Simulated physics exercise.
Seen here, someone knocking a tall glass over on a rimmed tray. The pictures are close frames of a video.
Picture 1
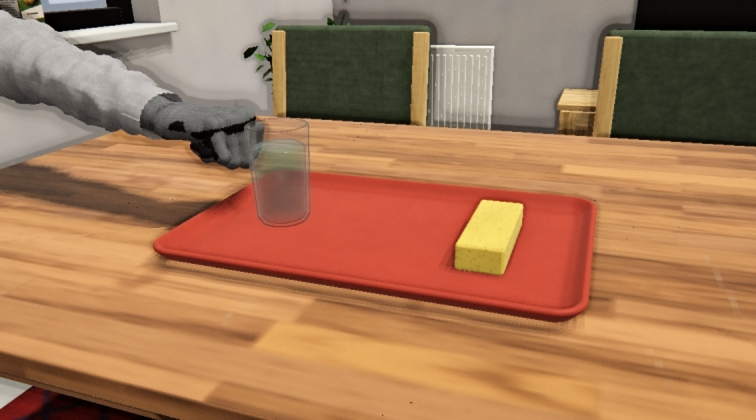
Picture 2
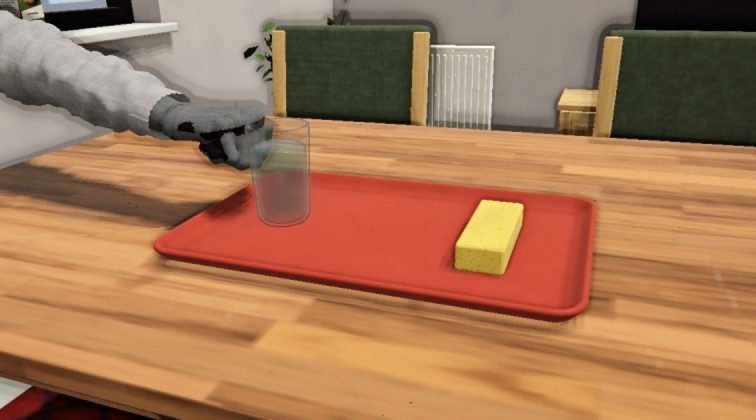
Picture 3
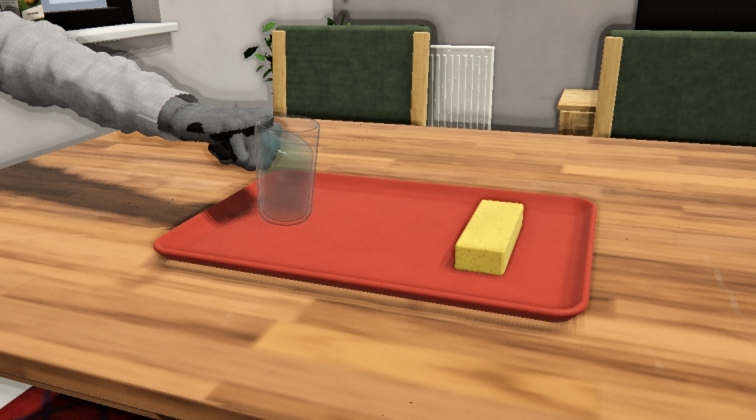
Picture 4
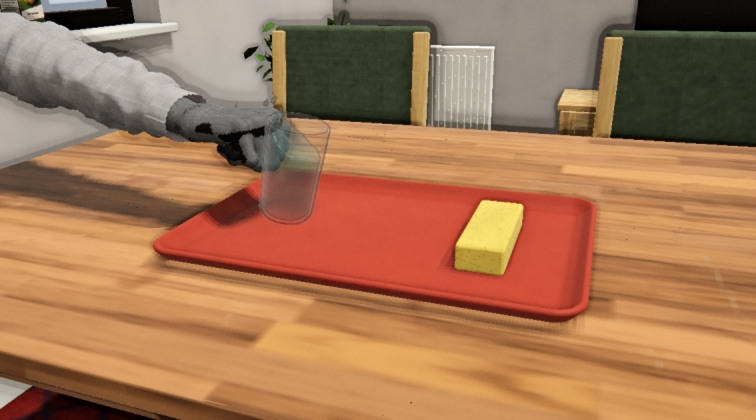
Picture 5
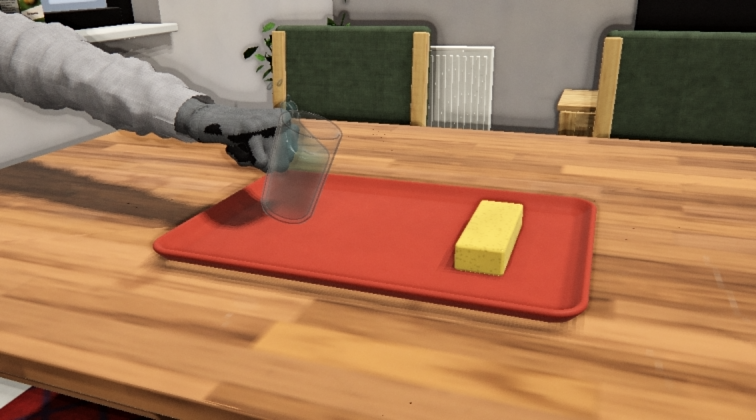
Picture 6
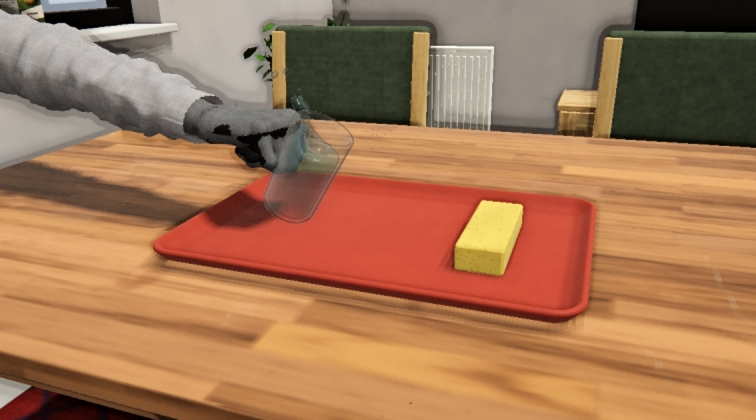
A gray-gloved hand pushes against the upper part of a tall clear glass standing on a red rimmed tray, and the glass tilts steadily to the right while a yellow block stays still farther along the tray.
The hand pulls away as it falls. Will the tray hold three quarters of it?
As it turns out, under a quarter gets off the tray.
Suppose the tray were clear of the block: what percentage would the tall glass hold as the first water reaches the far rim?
Near 45 %.
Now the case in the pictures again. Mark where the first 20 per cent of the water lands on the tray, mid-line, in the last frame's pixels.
Around (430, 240).
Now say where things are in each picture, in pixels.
Tilt 0°; right rim (303, 129); surface from (258, 143) to (304, 146); the tray's far rim is at (590, 248); a block is fixed to the tray further along, in the first frame.
Tilt 0°; right rim (304, 129); surface from (258, 143) to (305, 146), in the second frame.
Tilt 7°; right rim (315, 130); surface from (266, 118) to (308, 148), in the third frame.
Tilt 14°; right rim (326, 134); surface from (275, 127) to (320, 157); 1 per cent is over the edge, in the fourth frame.
Tilt 21°; right rim (337, 139); surface from (281, 142) to (328, 154); 1 per cent is over the edge, in the fifth frame.
Tilt 29°; right rim (349, 146); surface from (287, 154) to (336, 151); 2 per cent is over the edge, in the sixth frame.
A moment on, the tall glass lies on its side and 81 per cent is in the glass, 11 on the tray and 8 above or beyond its rim.
Next, the tall glass lies on its side and 42 per cent is in the glass, 37 on the tray and 21 above or beyond its rim.
Then the tall glass lies on its side and 25 per cent is in the glass, 50 on the tray and 25 above or beyond its rim.
Later the tall glass lies on its side and 14 per cent is in the glass, 72 on the tray and 15 above or beyond its rim.
At rest 85 per cent is held by tray and glass, 15 is off the tray.
